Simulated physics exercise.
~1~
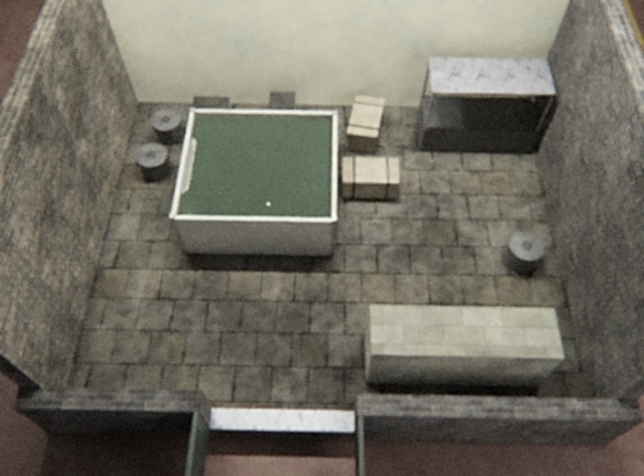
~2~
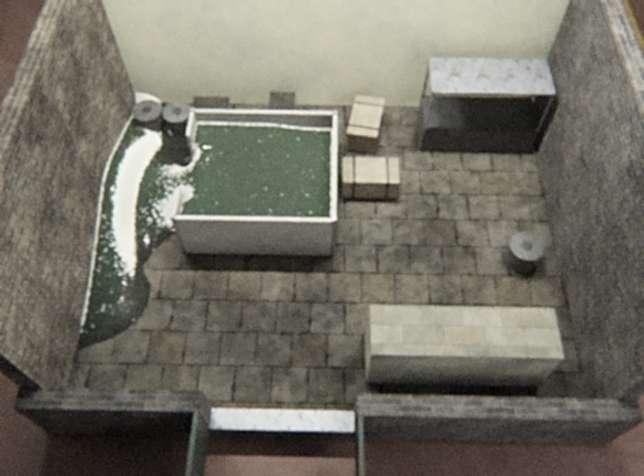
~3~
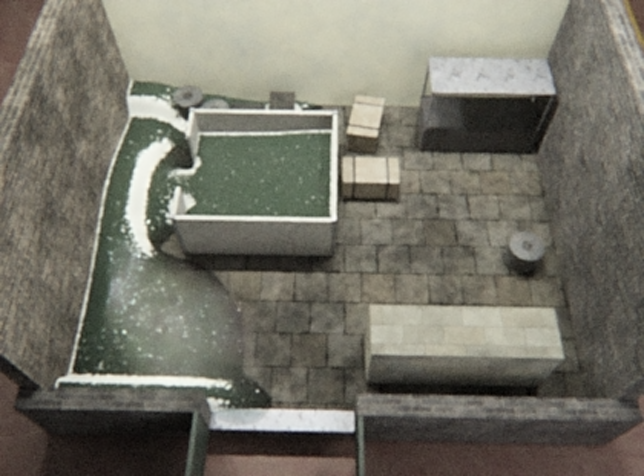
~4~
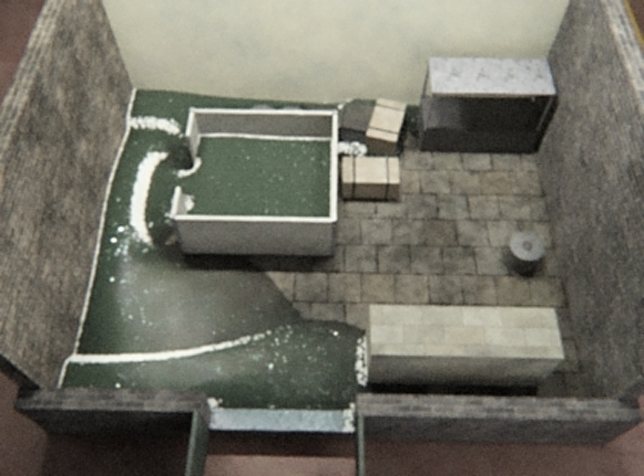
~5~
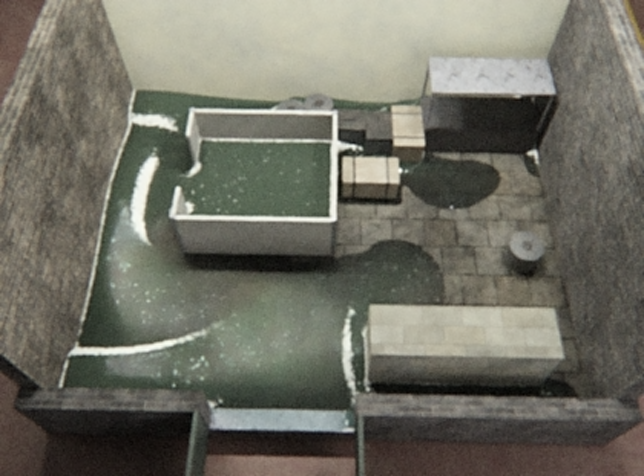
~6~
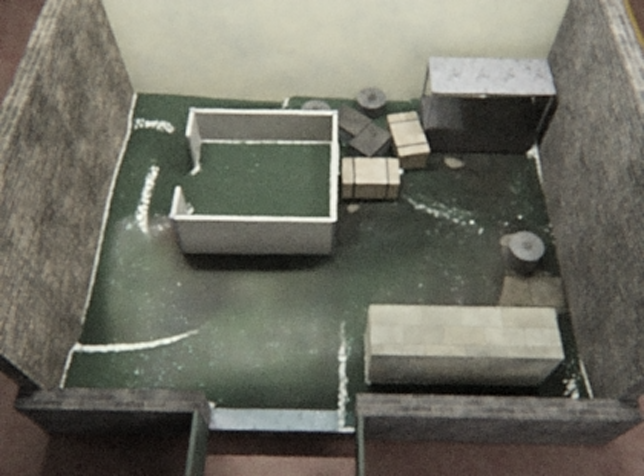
A miniature walled room with a grey paved floor holds a white-rimmed tank of green water, wooden boxes, round tubs, a long pale block and a dark open-fronted unit. The tank's left side gives way, and foamy green water bursts out against the left wall, shoving the two tubs there toward the back. It spreads to the near wall and around behind the tank, then reaches the doorway and the pale block. Drifting rightward, tubs and dark flat pieces crowd the wooden boxes. Finally, green water covers nearly all the floor, with the clutter bunched near the dark unit.
